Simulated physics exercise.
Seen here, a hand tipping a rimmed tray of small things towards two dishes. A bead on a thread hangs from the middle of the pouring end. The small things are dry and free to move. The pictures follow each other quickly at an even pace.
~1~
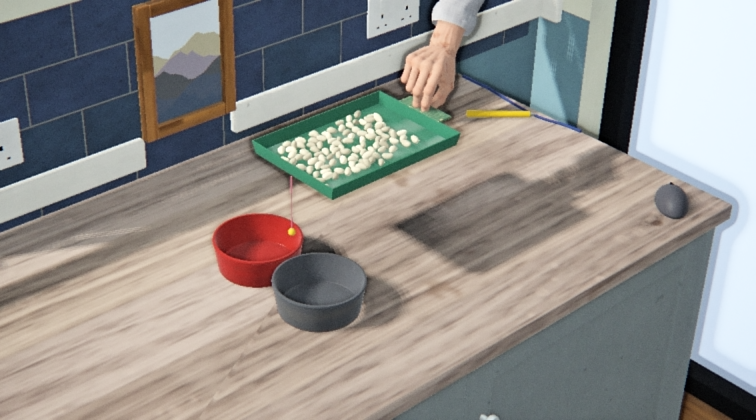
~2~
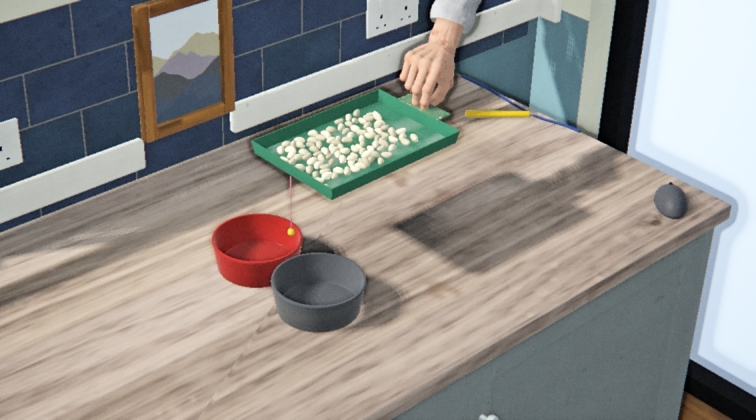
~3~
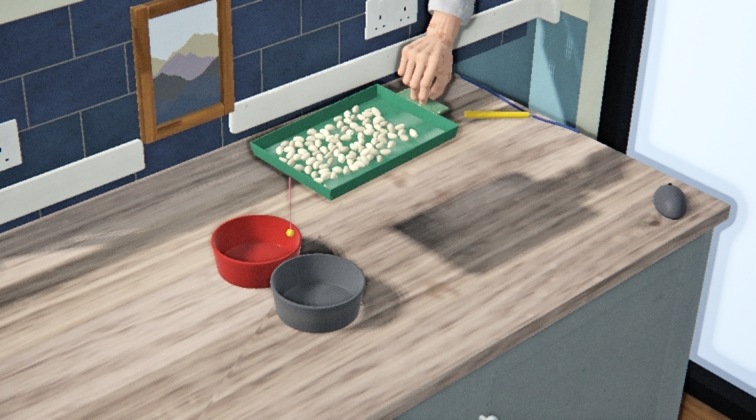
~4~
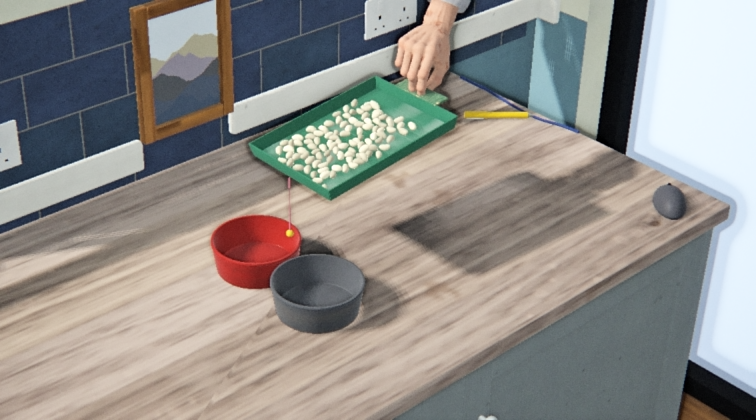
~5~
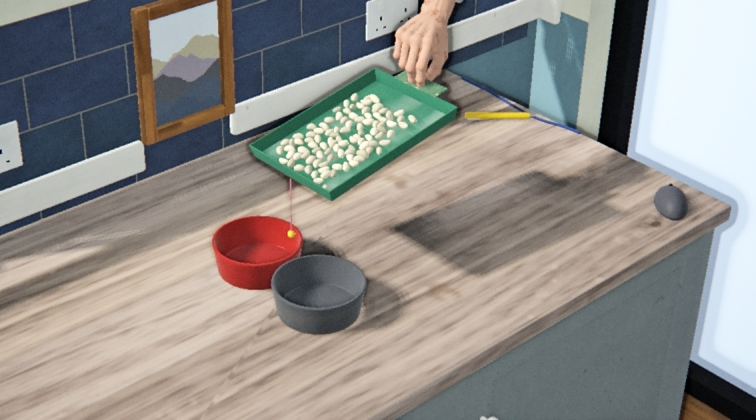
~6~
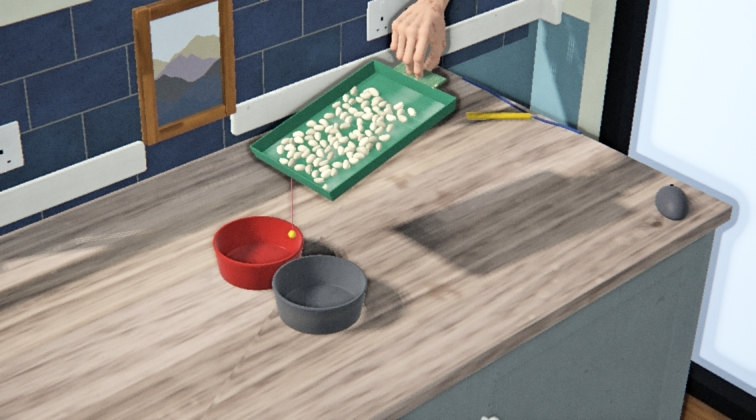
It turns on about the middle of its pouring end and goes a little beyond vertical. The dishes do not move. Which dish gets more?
Fuller: The left-hand dish.
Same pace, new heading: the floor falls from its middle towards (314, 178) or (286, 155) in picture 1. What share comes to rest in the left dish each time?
About 30 and 80 per cent.
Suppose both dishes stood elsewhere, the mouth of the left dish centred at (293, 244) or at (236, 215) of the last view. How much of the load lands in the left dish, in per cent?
Near 30 % and 20 %.
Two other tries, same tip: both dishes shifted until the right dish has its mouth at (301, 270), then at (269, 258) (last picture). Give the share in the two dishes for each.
In turn 90 and 90 in a hundred.
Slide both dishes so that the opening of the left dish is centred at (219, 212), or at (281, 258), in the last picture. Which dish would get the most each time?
First right, then left.
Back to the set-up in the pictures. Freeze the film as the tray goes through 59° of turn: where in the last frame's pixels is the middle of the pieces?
Close to (297, 146).
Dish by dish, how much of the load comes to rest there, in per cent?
The left dish has 70 per cent, the right dish has 10.
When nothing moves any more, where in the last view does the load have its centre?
Close to (252, 272).
Soon after the last picture, tray tipped steeply; all on the tray.
A little later, tray tipped right over; nearly all on the tray; a stray few in the left dish; a stray few in the air.
Later still, tray tipped past a quarter turn; a small part in the right dish; about two thirds in the left dish; about a quarter outside both.
At rest, tray tipped past a quarter turn; a small part in the right dish; about two thirds in the left dish; about a quarter outside both.
